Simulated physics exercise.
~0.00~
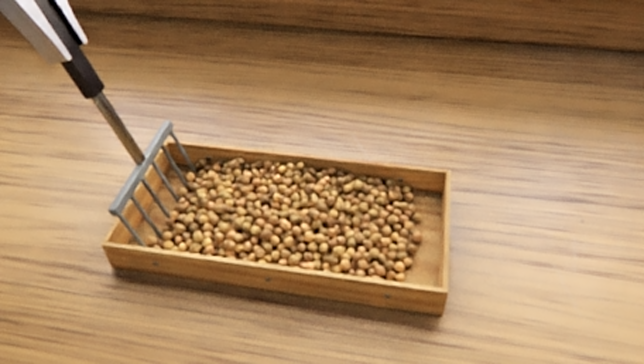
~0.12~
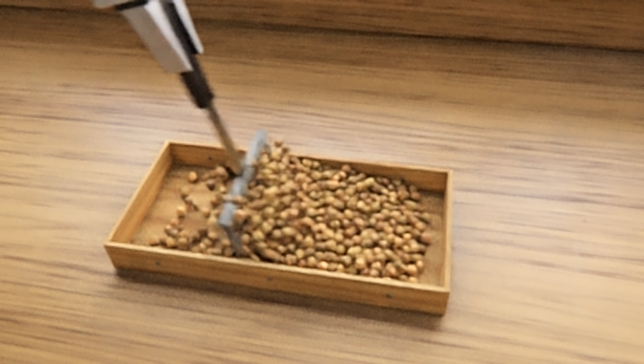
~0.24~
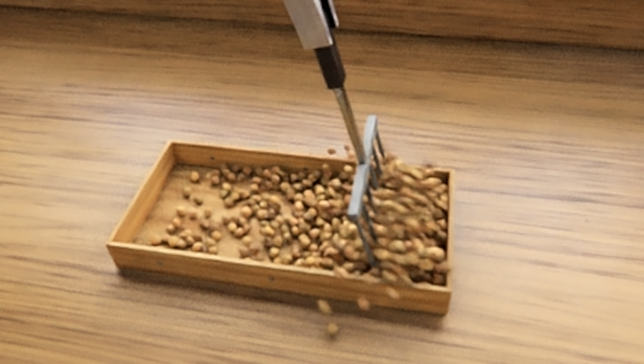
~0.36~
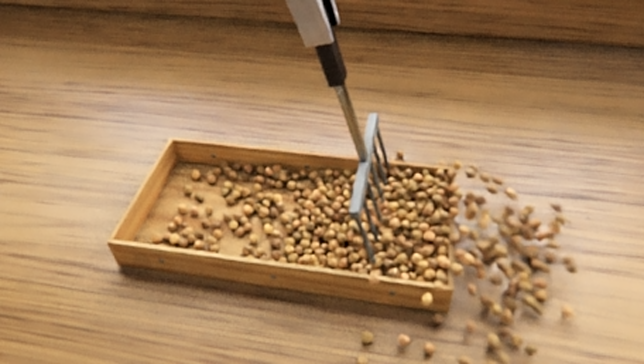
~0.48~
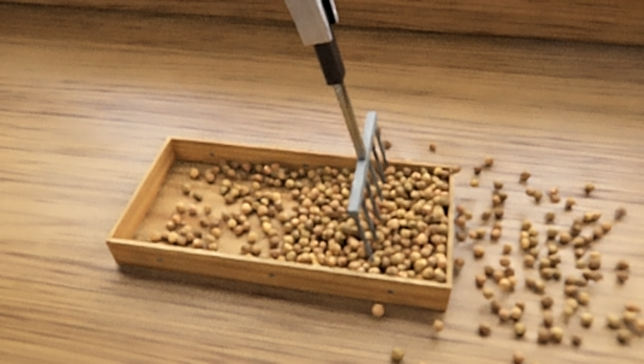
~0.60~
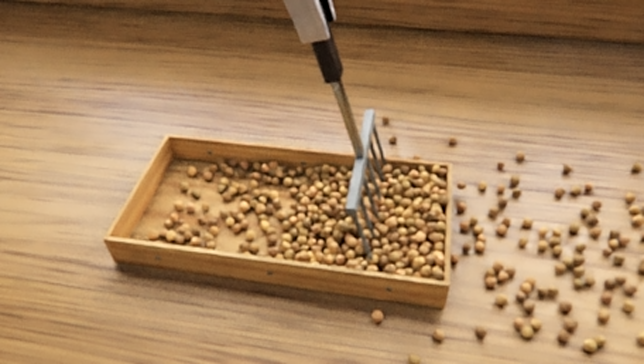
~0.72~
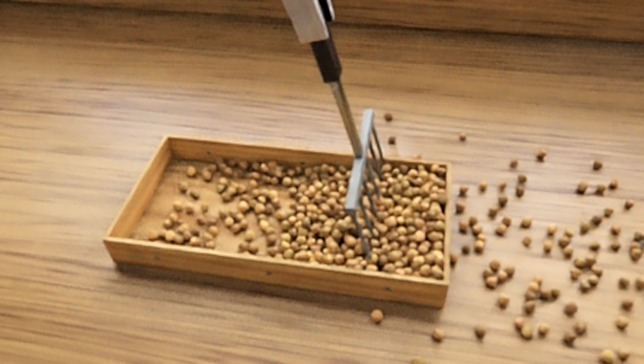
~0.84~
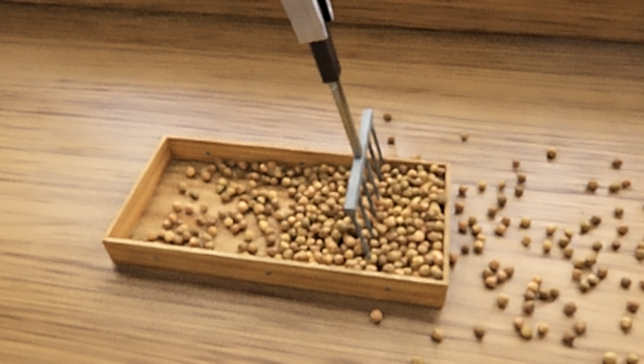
A grey rake-like comb, held by a white and black robotic tool reaching in from the top, stands at the left end of a shallow wooden tray filled with tan dried chickpeas. The tray rests on a light wood-grain table, seen from above at a slight angle. The comb sweeps quickly right, ploughing the chickpeas into a heap against the far end and leaving a thinner scatter behind. It stops short of the right wall, and a burst of chickpeas flies over the edge. They bounce and roll across the table, finally lying scattered on the right while the comb stays still among those remaining.
